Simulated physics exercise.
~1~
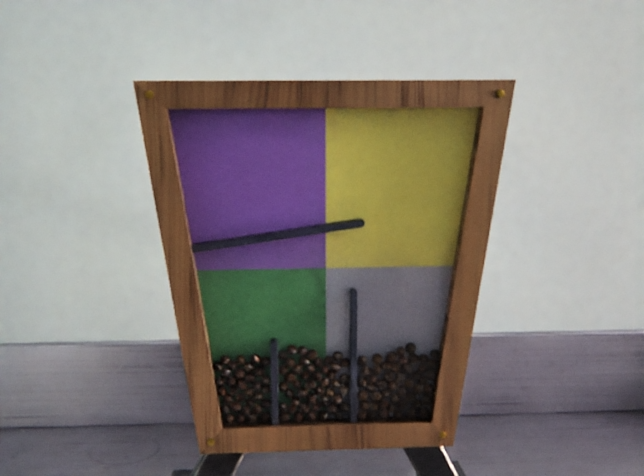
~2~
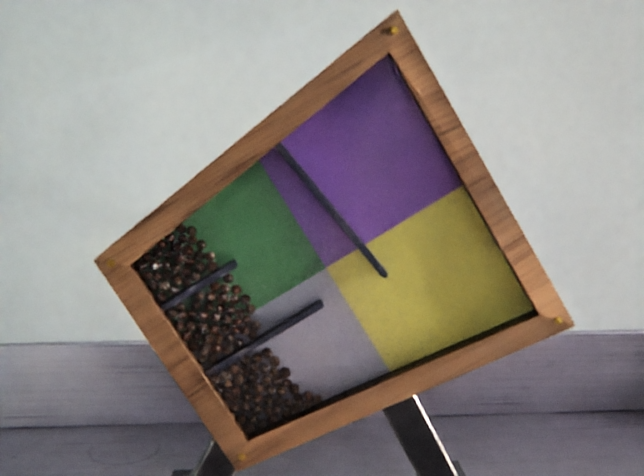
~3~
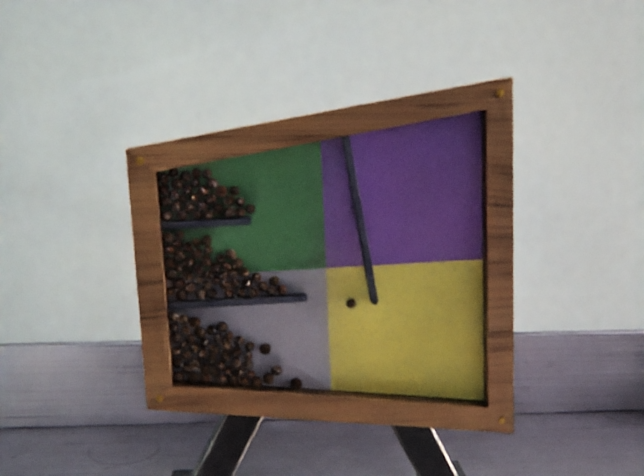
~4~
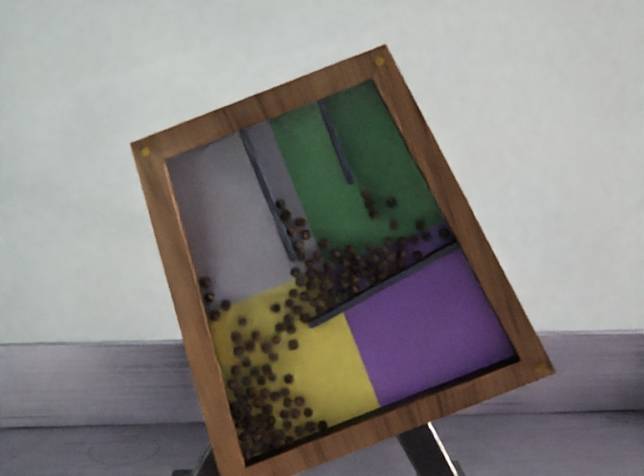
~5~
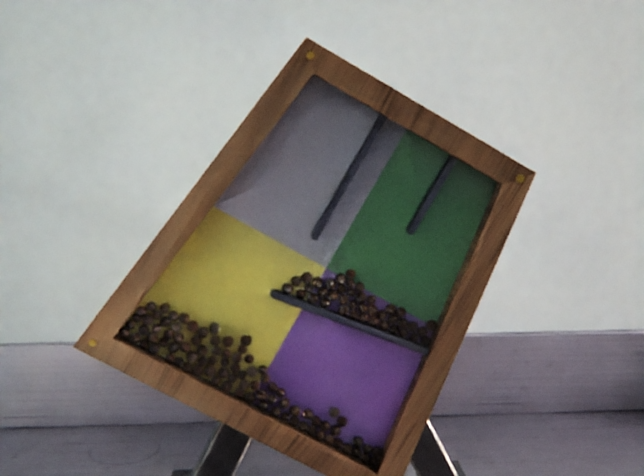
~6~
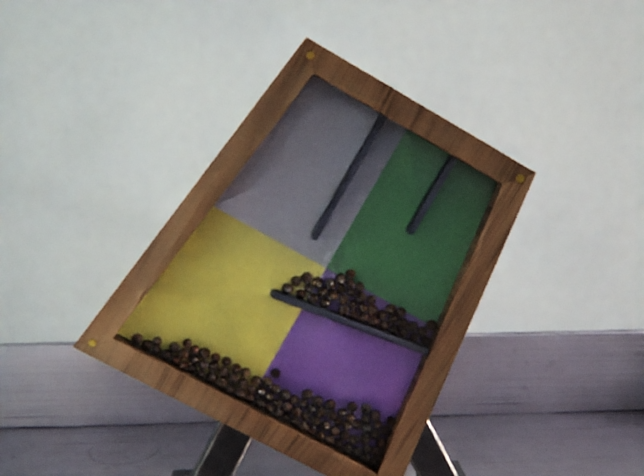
We see a wood-framed box with purple, yellow, green and grey quarters turn clockwise, its small dark beads sliding from the green and grey areas and spilling past thin bars, until it rests tilted with beads along the lower edge over yellow and purple and others on a bar.
